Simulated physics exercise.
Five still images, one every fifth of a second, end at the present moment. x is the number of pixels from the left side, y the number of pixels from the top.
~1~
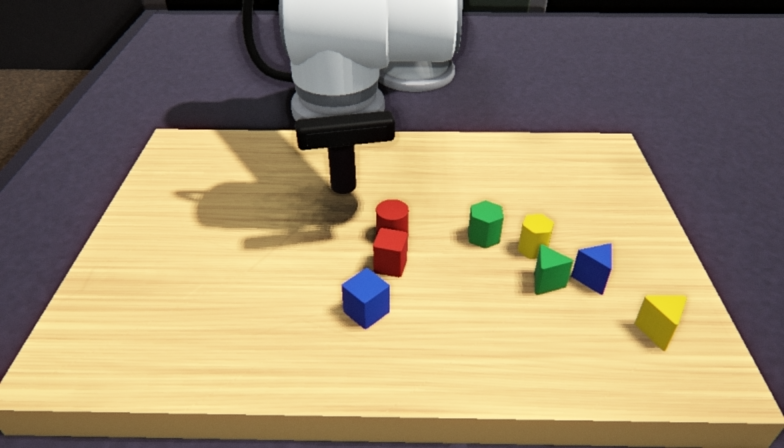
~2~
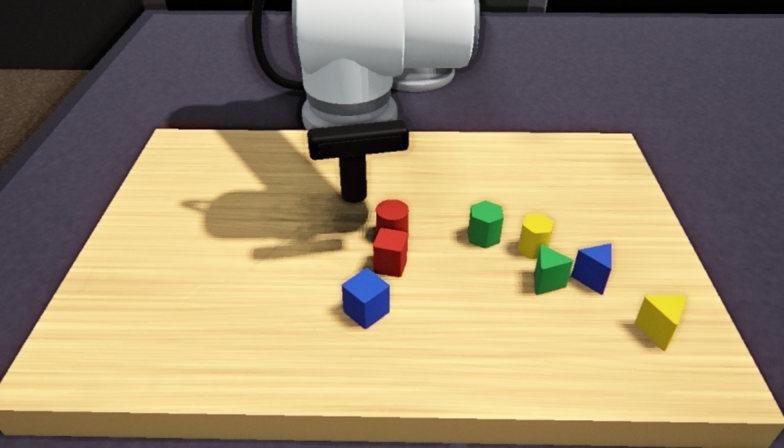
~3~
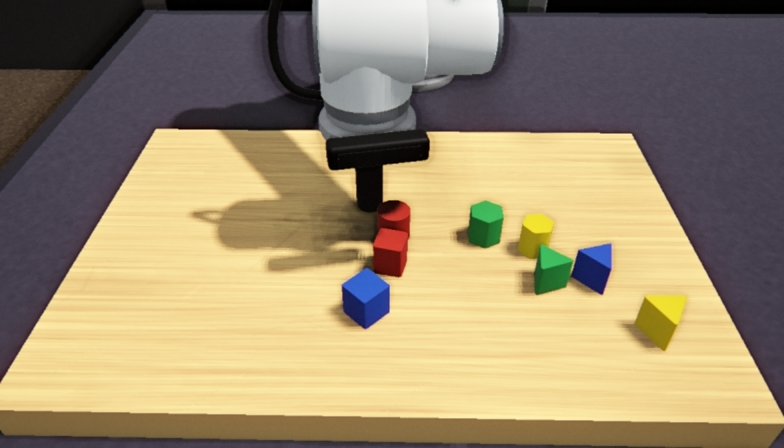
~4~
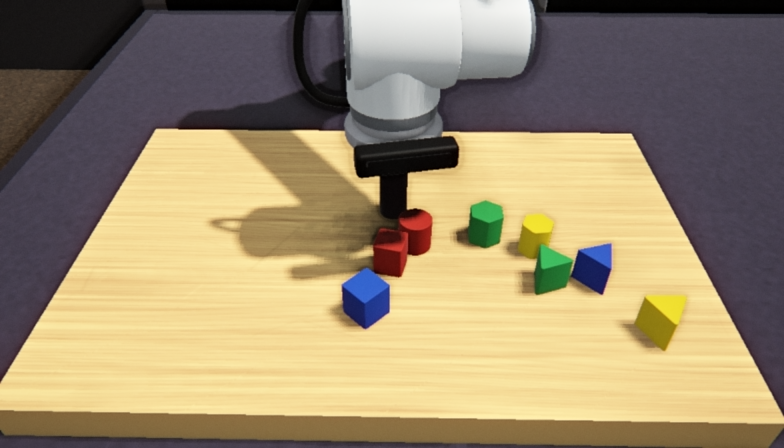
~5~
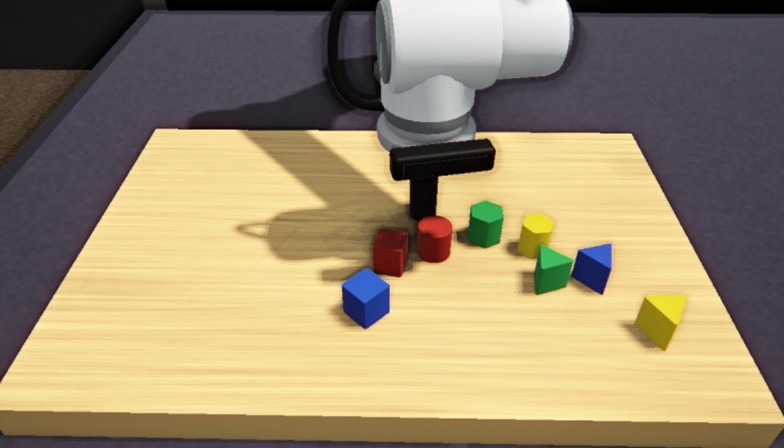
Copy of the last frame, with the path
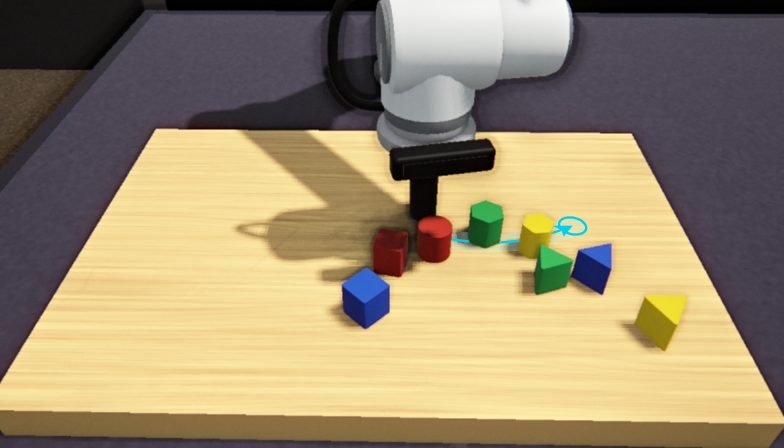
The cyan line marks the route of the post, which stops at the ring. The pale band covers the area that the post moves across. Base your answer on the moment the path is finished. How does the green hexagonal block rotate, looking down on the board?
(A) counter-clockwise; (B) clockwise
Letter A.
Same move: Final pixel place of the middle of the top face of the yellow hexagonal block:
(577, 223)
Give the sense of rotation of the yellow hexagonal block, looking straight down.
From above, the yellow hexagonal block will be seen to turn clockwise.
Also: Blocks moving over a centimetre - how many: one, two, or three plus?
I foresee three or more blocks being moved.
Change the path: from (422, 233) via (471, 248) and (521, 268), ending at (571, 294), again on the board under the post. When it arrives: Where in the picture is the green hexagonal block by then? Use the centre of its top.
Its top face will be centred at roughly (507, 212).
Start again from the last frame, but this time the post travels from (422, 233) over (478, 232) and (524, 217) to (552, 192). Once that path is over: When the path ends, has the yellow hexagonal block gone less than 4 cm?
The answer is yes.
Path on the board, from (422, 233) over (475, 242) and (528, 239) to (573, 226).
The first path, step by step. One third of the way, post at (477, 222); red disc at (453, 233); green hexagonal block at (506, 210), turned 20° anticlockwise.
Two thirds of the way, post at (532, 220); red disc at (453, 233); green hexagonal block at (551, 200), turned 55° anticlockwise; yellow hexagonal block at (559, 224), turned 70° clockwise.
At the end, post at (578, 206); red square piece in place; red disc at (453, 233); green hexagonal block at (586, 184), turned 75° anticlockwise; yellow hexagonal block at (577, 223), turned 135° clockwise.
